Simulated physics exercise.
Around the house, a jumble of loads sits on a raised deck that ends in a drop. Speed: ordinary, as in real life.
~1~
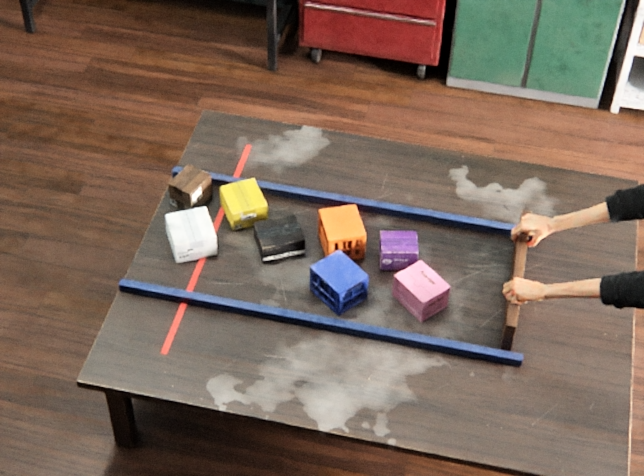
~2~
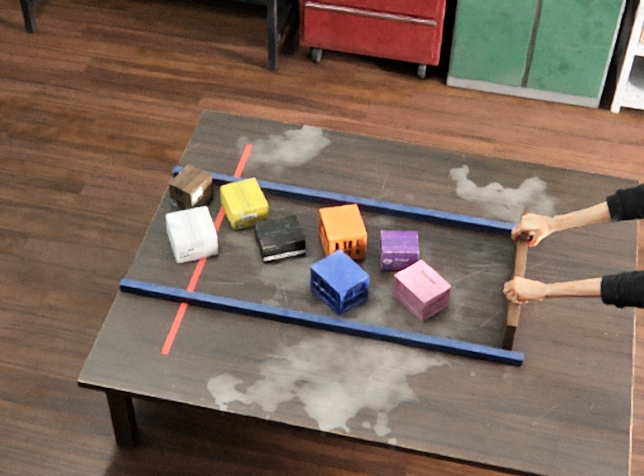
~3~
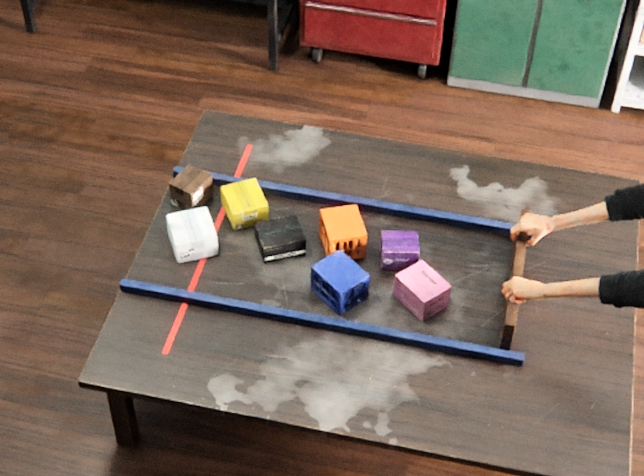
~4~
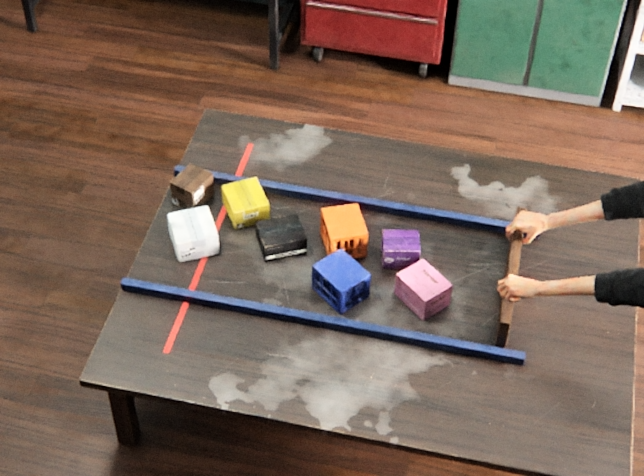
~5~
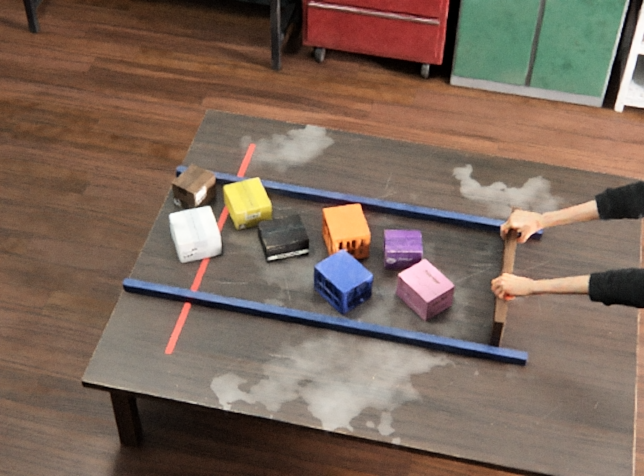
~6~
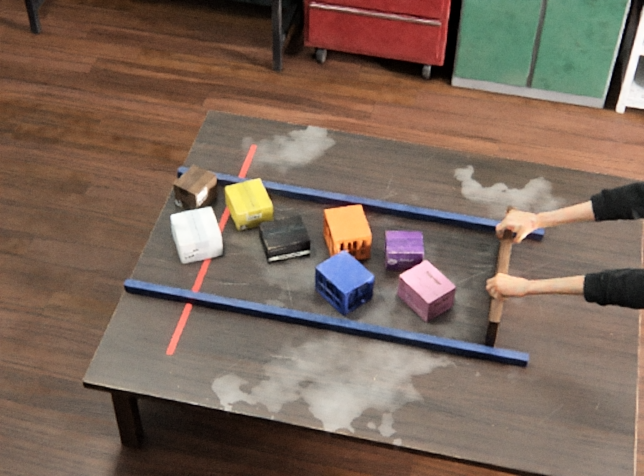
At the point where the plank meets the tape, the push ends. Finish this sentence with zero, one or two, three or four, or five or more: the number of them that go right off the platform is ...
The number of them that go right off the platform is three or four.
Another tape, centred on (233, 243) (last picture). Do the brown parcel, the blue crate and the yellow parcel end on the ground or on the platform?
First, the brown parcel takes the fall; next, the blue crate is safe; last, the yellow parcel takes the fall.
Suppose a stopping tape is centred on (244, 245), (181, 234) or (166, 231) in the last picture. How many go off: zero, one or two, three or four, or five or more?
One to two, more than four, five or over.
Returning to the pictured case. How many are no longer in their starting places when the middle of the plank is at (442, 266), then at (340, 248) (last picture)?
1 at one spot and 5 at the other.
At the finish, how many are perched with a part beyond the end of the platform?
The total here is 2.
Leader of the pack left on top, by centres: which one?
The orange crate finishes nearest.
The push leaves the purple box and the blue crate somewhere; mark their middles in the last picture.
Final positions: Near (205, 212); near (152, 256).
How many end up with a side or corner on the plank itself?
The count comes out at 2.
Early on, none off yet; brown parcel at rest near (196, 190); white parcel at rest near (197, 235); yellow parcel at rest near (249, 205).
A while later, none off yet; brown parcel travelled about its own width near (165, 180); white parcel travelled about its own width near (139, 243); yellow parcel travelled about its own width near (195, 189).
Finally, the number that fall off is three or four; lost, black parcel, yellow parcel, white parcel and brown parcel.
